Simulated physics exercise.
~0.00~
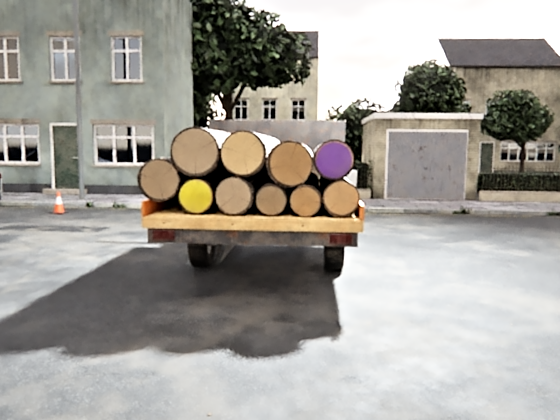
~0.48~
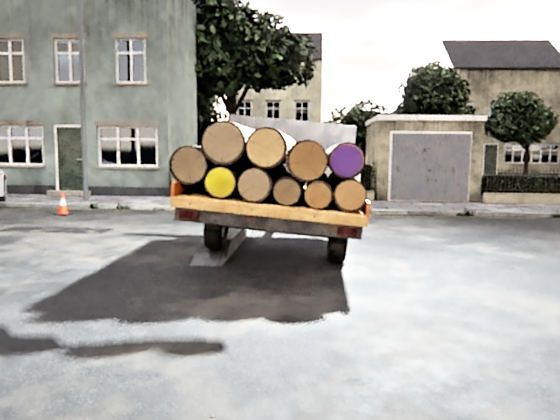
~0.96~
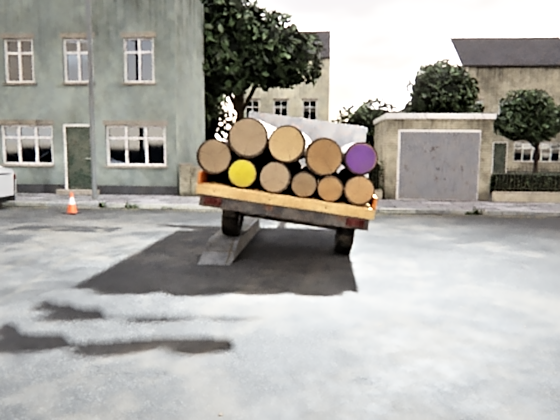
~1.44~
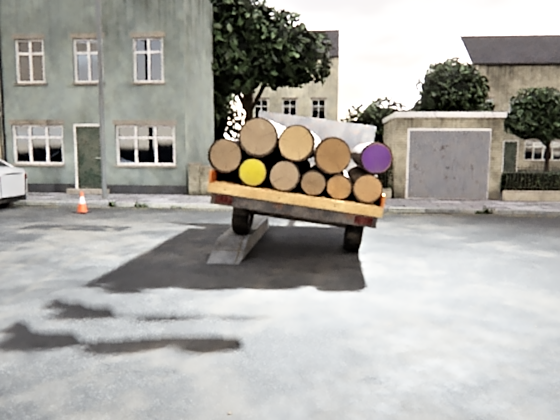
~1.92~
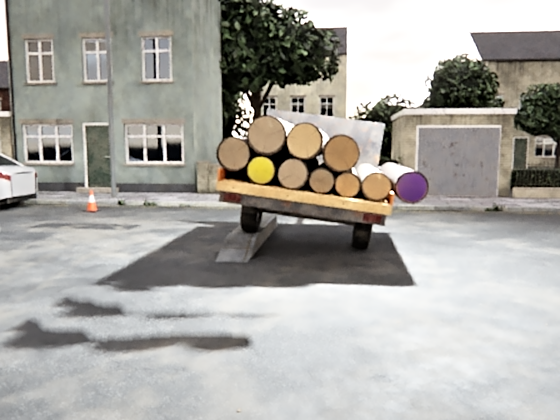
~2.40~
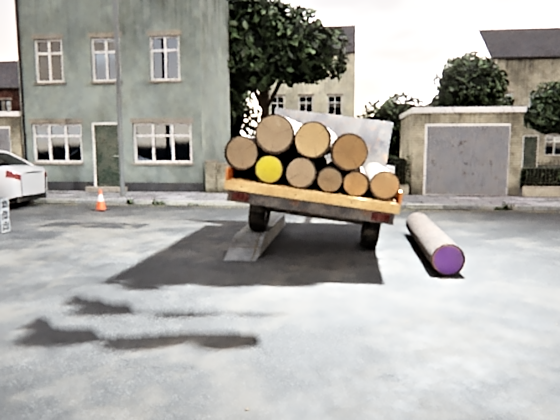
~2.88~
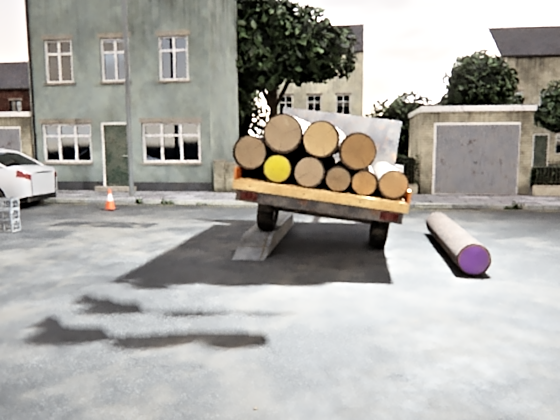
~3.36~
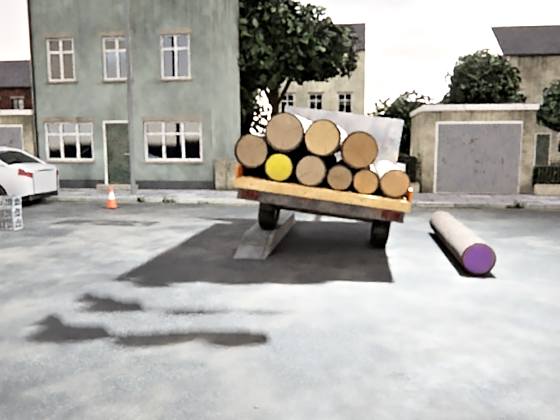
The footage shows a farm trailer stacked with logs, seen from behind, creeping forward until its left wheel climbs a concrete ramp and the bed tilts right. The purple-ended log rolls off the right side and rests on the ground, while the yellow-ended one stays aboard.
